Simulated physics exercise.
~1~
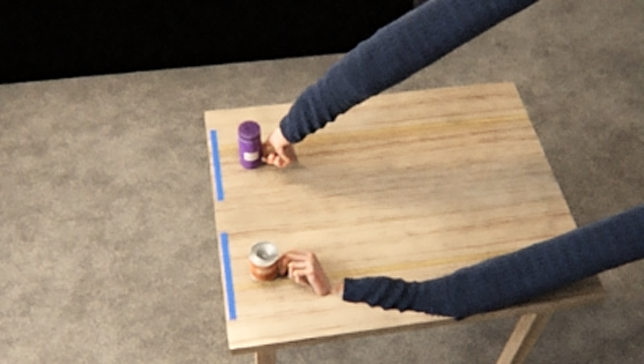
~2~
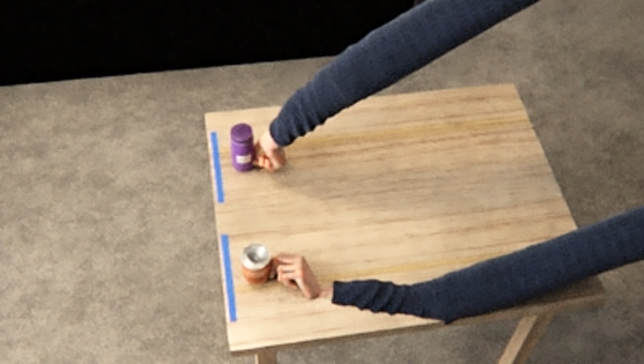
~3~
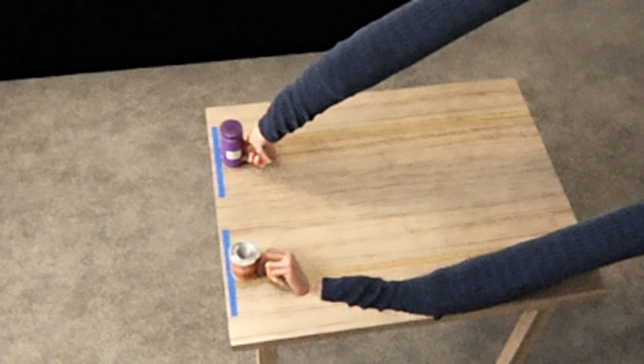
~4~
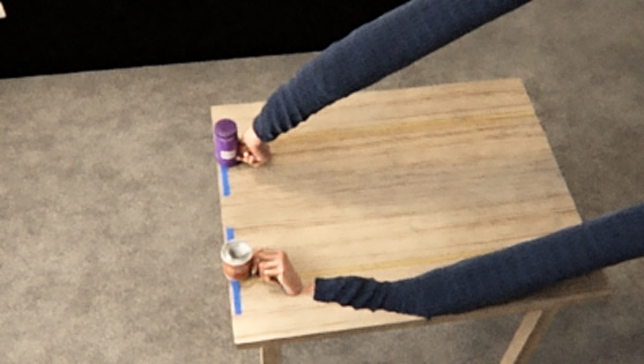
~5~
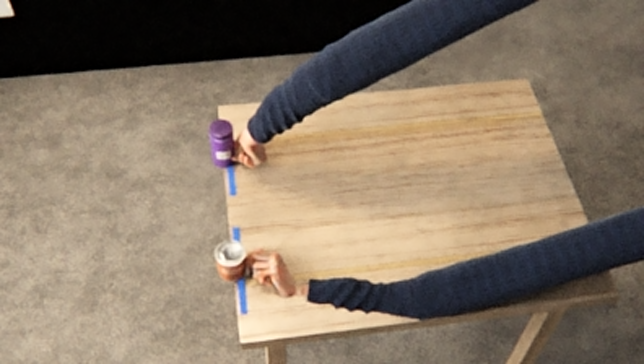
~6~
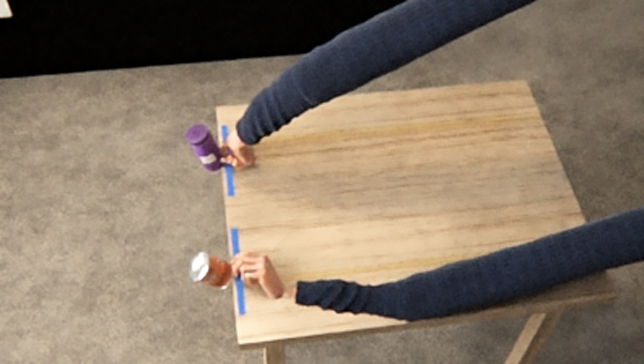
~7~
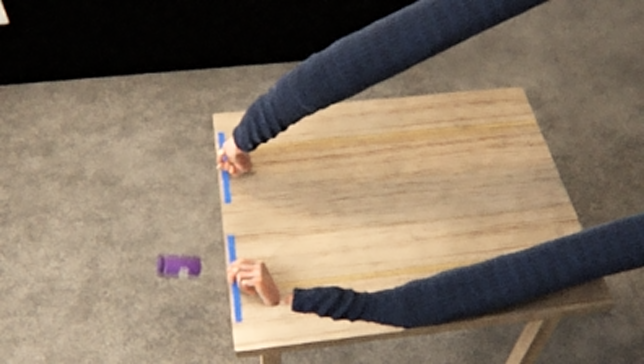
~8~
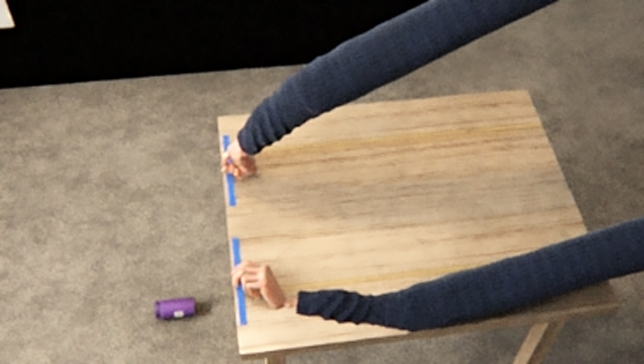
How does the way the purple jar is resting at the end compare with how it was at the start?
At the start the purple jar stood upright on the table, but by the end it was lying on its side on the floor.
On a wooden table with blue tape near its left edge, two hands pushed a purple jar and an orange pot leftward until both tipped over the edge and fell, leaving the jar lying on the floor and the pot out of sight.
